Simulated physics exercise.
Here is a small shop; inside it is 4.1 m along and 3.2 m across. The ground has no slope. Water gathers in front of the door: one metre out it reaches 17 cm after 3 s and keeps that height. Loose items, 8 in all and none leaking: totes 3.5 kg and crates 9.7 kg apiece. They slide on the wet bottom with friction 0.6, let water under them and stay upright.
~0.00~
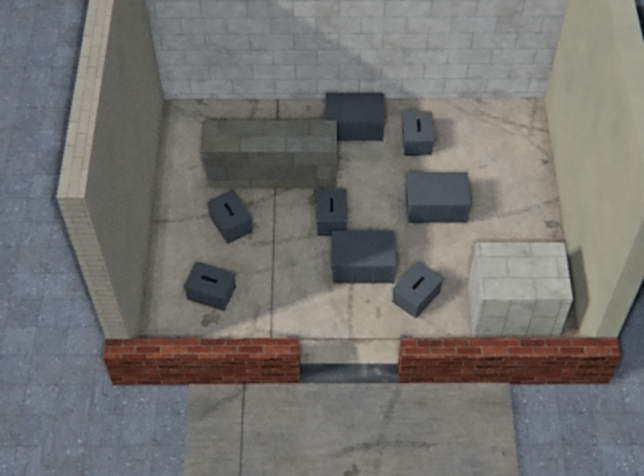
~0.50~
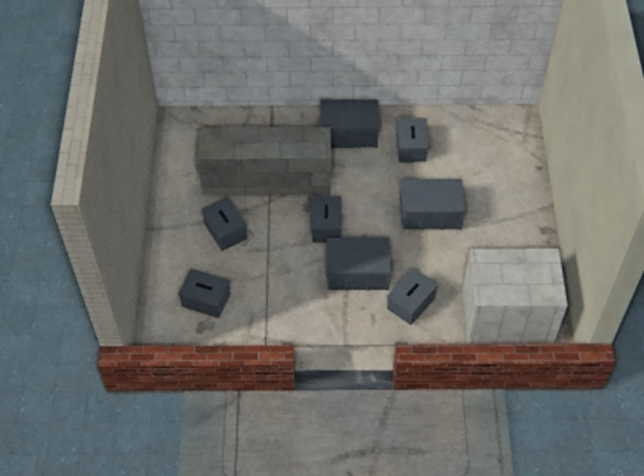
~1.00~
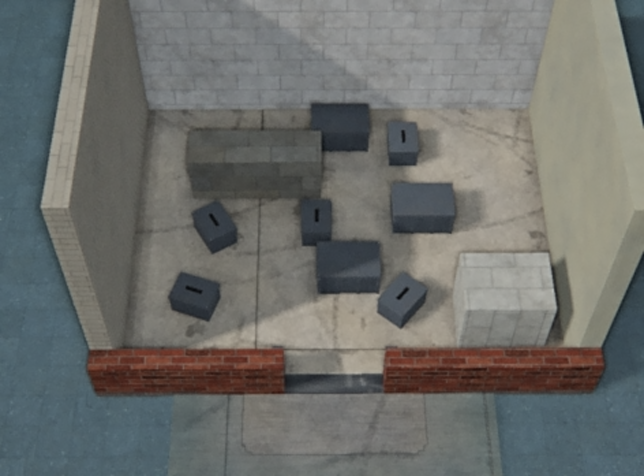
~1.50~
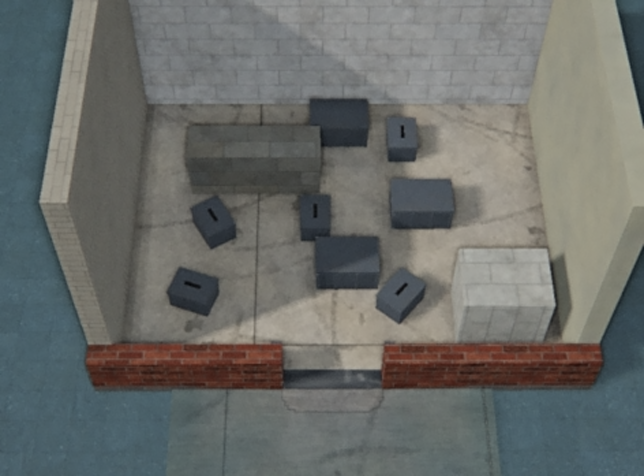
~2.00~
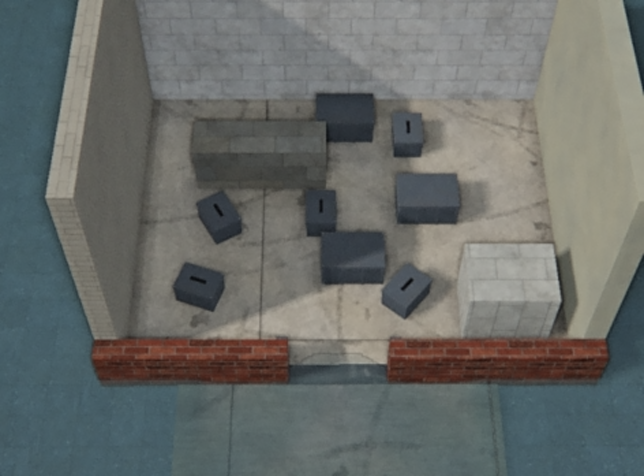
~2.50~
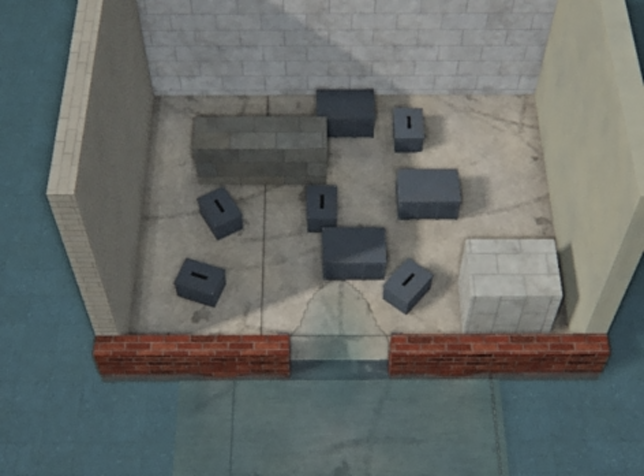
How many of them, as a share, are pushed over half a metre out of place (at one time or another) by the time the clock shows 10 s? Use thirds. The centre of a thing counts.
Share: Two thirds or above.
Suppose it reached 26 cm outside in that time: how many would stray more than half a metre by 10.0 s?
Then 8.
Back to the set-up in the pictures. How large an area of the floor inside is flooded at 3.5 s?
About 2.5 m2.
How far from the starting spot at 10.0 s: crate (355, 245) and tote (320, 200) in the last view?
In turn: 200 cm, 100 cm.
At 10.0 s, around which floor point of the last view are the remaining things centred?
Around (375, 175).
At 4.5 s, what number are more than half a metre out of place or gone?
1 of them.
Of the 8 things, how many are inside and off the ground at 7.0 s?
At that moment 3.
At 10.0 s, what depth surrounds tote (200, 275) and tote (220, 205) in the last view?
About 4 and 6 cm.
After 3.5 s 0 of 8 are over 50 cm from their spots; 0 afloat.
After 4.5 s 1 of 8 are over 50 cm from their spots; 0 afloat.
After 7.0 s 6 of 8 are over 50 cm from their spots; 3 afloat.
After 10.0 s 7 of 8 are over 50 cm from their spots, and 7 have been at some point; 8 afloat.
